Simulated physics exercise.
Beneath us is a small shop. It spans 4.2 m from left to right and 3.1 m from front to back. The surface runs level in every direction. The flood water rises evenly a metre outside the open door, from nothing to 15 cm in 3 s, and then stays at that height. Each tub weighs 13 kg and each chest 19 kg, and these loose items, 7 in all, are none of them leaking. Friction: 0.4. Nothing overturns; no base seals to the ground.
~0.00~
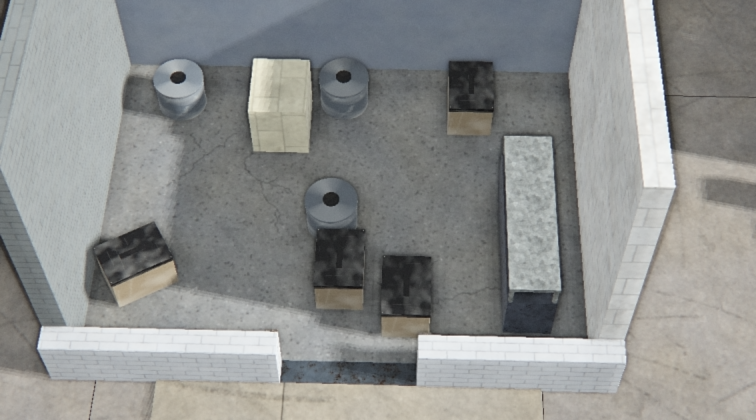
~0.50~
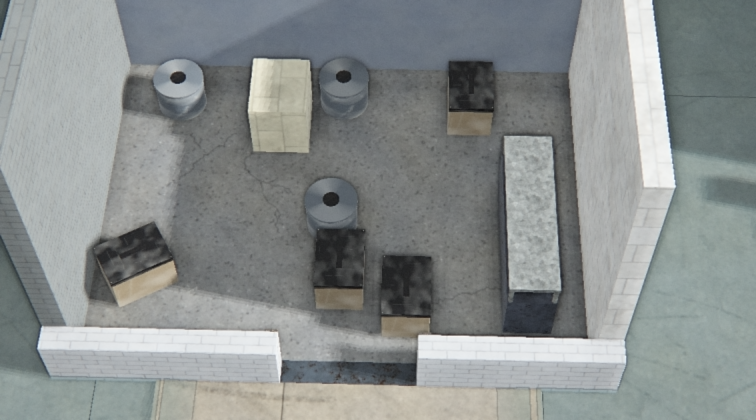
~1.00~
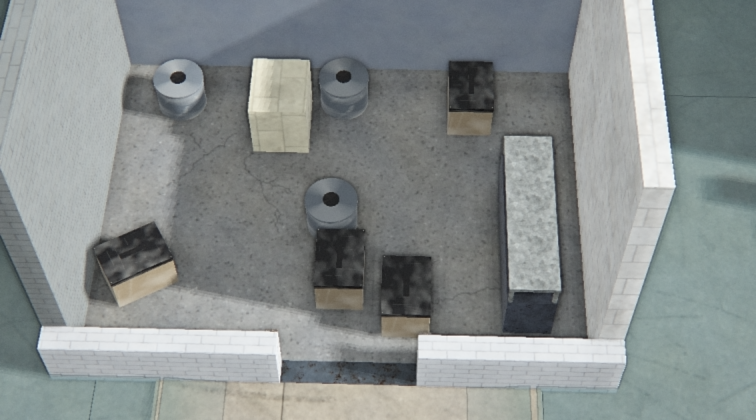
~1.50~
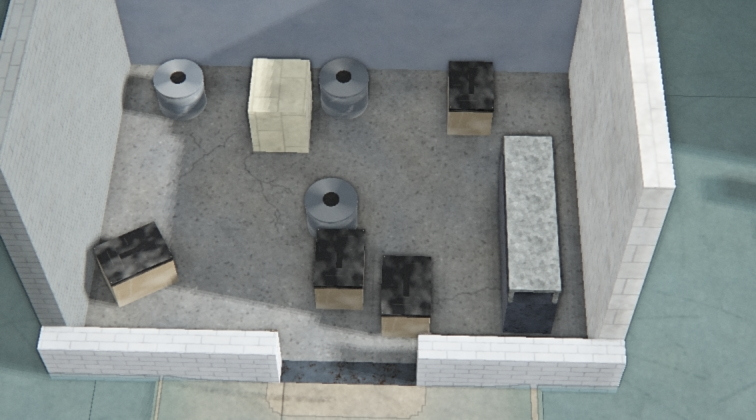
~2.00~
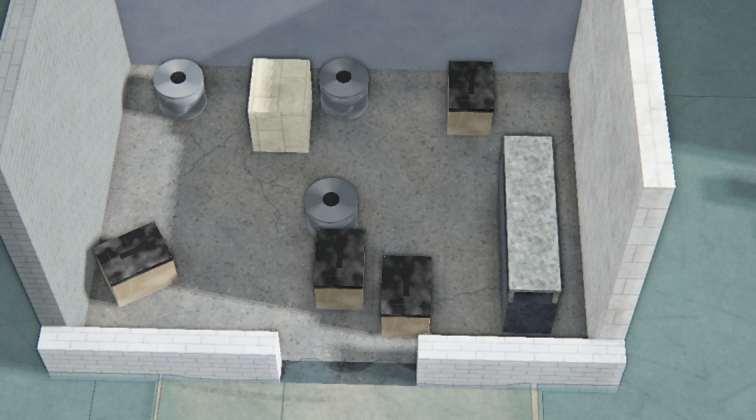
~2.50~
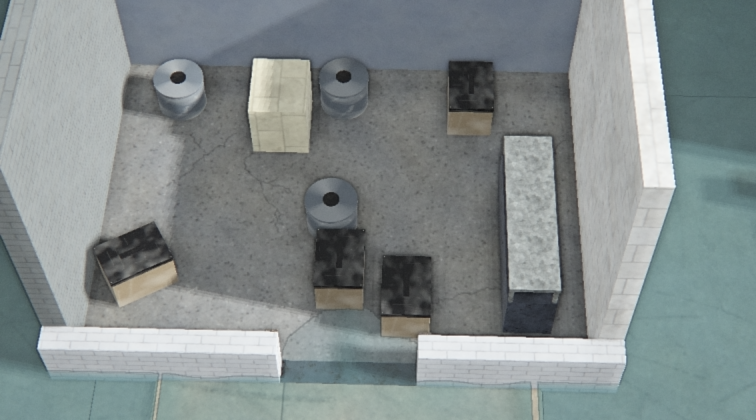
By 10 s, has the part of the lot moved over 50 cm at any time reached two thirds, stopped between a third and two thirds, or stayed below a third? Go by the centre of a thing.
It has stayed below a third.
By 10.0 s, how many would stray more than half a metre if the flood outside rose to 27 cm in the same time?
Then the count would be 7.
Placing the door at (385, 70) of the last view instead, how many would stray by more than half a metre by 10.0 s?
Count: 2.
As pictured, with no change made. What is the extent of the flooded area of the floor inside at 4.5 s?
My estimate is roughly 5.5 m2.
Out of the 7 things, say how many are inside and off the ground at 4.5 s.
0 at that moment.
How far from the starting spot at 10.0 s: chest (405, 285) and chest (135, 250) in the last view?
Respectively 60 and 0 cm.
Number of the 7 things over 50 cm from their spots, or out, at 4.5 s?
I make it 0.
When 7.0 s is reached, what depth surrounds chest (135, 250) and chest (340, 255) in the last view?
First roughly 5 cm, second roughly 3 cm.
After 3.5 s 0 of 7 are over 50 cm from their spots; 0 afloat.
After 4.5 s 0 of 7 are over 50 cm from their spots; 0 afloat.
After 7.0 s 1 of 7 are over 50 cm from their spots; 0 afloat.
After 10.0 s 1 of 7 are over 50 cm from their spots, and 1 have been at some point; 0 afloat.
